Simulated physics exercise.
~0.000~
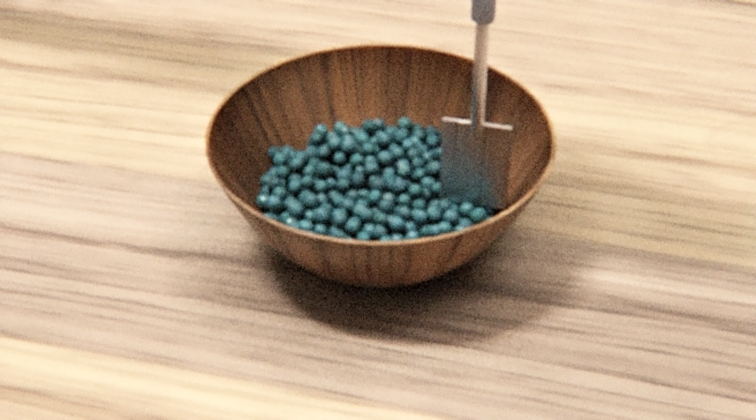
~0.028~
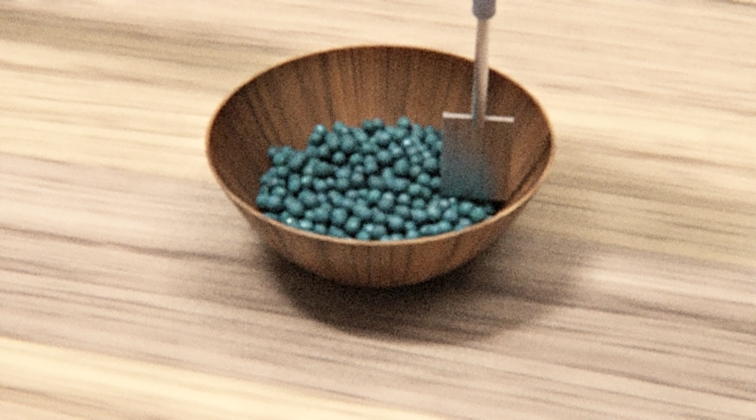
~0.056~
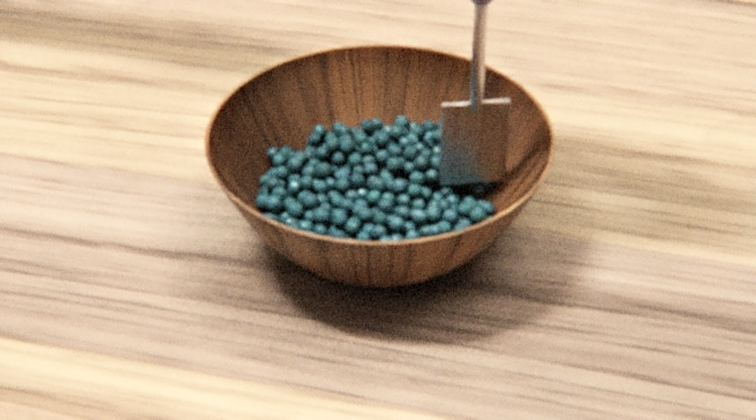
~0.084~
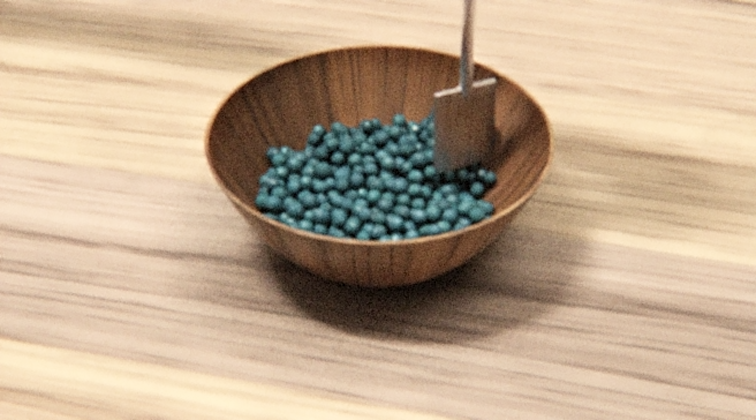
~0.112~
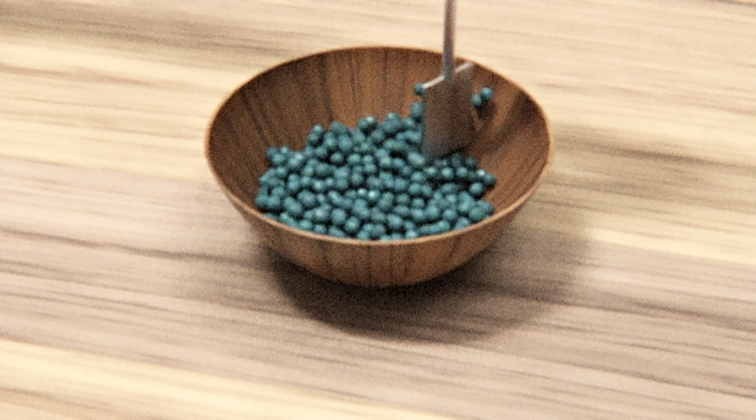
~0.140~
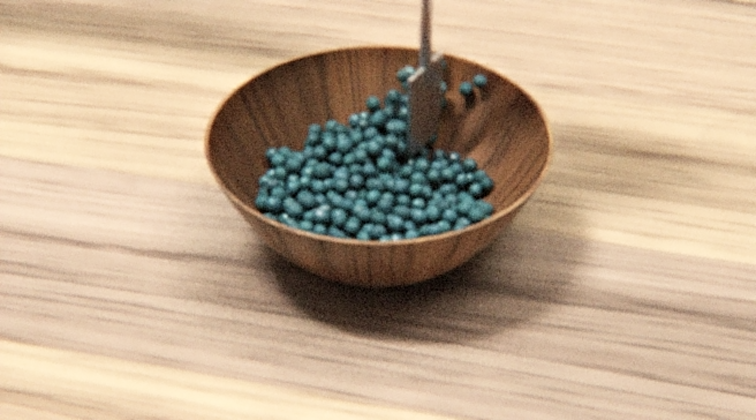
A spatula sweeps around the right side of a wooden bowl, pushing teal beads toward the back.
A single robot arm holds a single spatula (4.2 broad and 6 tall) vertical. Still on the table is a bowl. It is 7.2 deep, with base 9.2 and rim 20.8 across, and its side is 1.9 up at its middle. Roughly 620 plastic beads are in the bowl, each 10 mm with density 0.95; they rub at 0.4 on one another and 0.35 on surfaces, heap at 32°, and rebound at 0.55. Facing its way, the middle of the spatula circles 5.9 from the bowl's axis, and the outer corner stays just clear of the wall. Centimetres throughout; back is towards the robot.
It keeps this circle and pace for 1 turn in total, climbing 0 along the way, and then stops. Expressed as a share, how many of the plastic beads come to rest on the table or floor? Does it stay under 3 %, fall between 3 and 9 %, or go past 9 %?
It falls between 3 and 9 %.
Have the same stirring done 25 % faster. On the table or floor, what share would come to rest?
Roughly 10 per cent.
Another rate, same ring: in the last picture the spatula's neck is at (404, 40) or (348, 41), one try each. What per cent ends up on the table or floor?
So, roughly 10 percent the first time and 20 percent the second.
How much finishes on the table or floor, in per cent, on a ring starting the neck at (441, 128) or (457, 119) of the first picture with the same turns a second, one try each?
Near 0 and 5 in a hundred, one try each.
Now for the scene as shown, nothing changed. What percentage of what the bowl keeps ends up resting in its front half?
I'd put it at roughly 40 per cent.
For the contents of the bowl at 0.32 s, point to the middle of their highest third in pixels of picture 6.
The upper third is centred close to (305, 192).
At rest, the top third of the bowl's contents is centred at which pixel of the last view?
Centre, approx.: (425, 164).
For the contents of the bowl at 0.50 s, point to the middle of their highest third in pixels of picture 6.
The centre is close to (419, 224).
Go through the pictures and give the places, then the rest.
The first picture shows spatula neck at (478, 102), 0° round; upper third of the load around (374, 186), from x 265 to 500, top at y 125; 619 in the bowl.
The second picture shows spatula neck at (479, 96), 6° round; upper third of the load around (373, 184), from x 265 to 500, top at y 125.
The third picture shows spatula neck at (477, 81), 22° round; upper third of the load around (374, 177), from x 265 to 500, top at y 125.
The fourth picture shows spatula neck at (467, 66), 39° round; upper third of the load around (374, 177), from x 265 to 490, top at y 115.
The fifth picture shows spatula neck at (449, 54), 56° round; upper third of the load around (373, 177), from x 265 to 490, top at y 85.
The sixth picture shows spatula neck at (426, 45), 73° round; upper third of the load around (372, 177), from x 265 to 485, top at y 65; 619 in the bowl.
By 0.32 s, 183° round, highest piece 8 above the table; 619 in the bowl.
By 0.50 s, 293° round, highest piece 9 above the table; 608 in the bowl, 4 on the table or floor, 7 in flight or on the tool.
By 0.79 s, 0° round, highest piece 7 above the table; 589 in the bowl, 30 on the table or floor.
By 1.49 s, 0° round, highest piece 6 above the table; 589 in the bowl, 30 on the table or floor.
Final count, 589 in the bowl, 30 on the table or floor. That is 5 % on the table or floor.
